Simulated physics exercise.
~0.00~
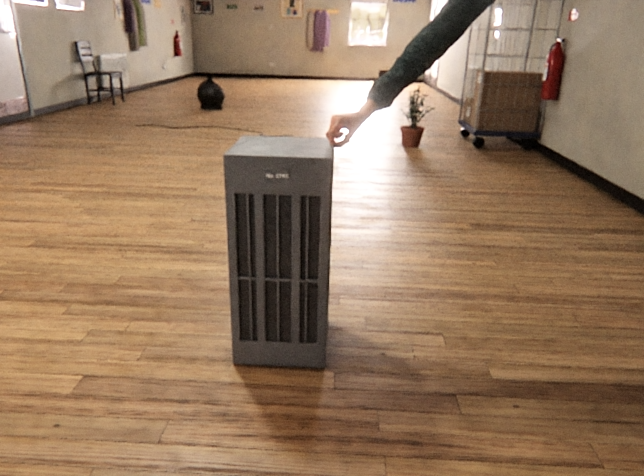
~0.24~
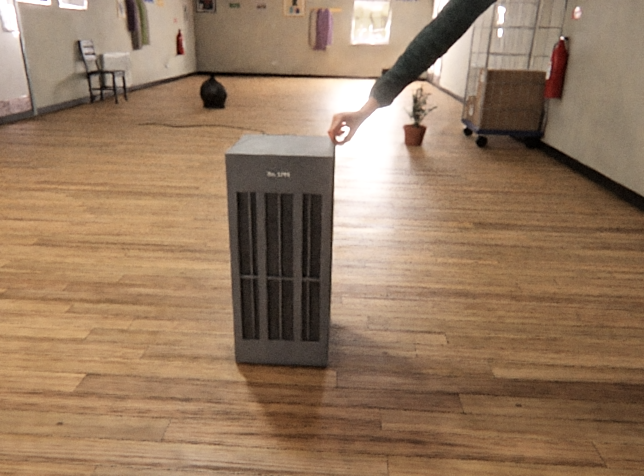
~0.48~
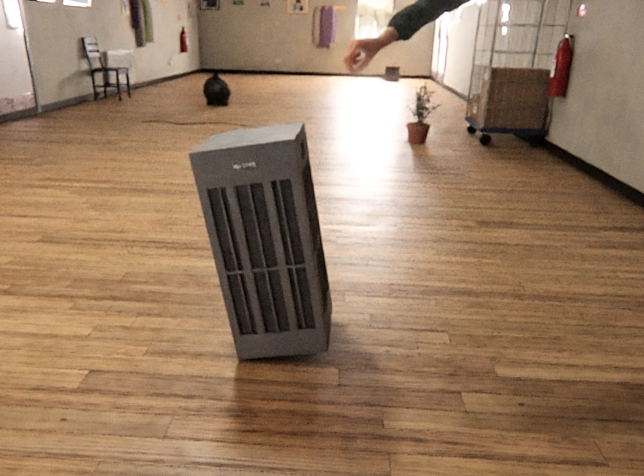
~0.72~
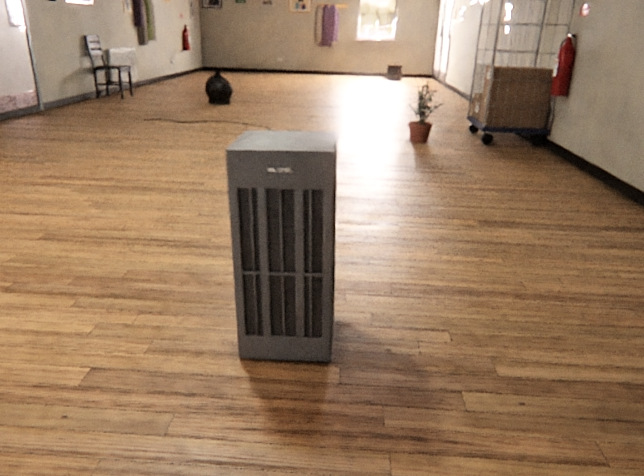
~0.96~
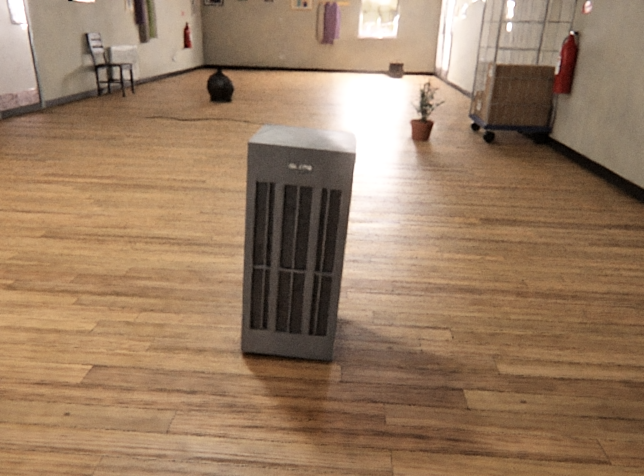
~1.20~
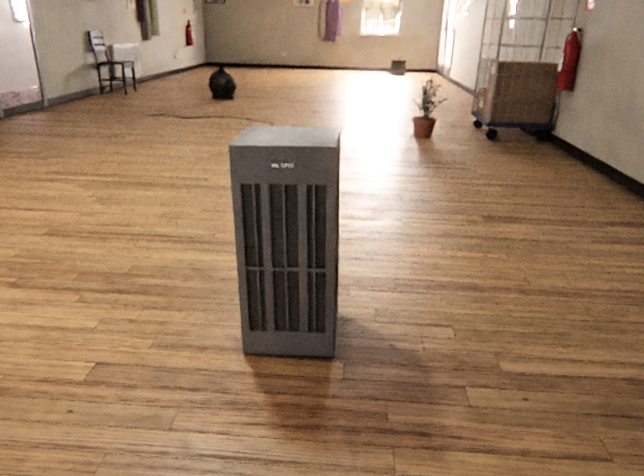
The grey crate tilts left as a hand releases it, rocks right, then settles upright.
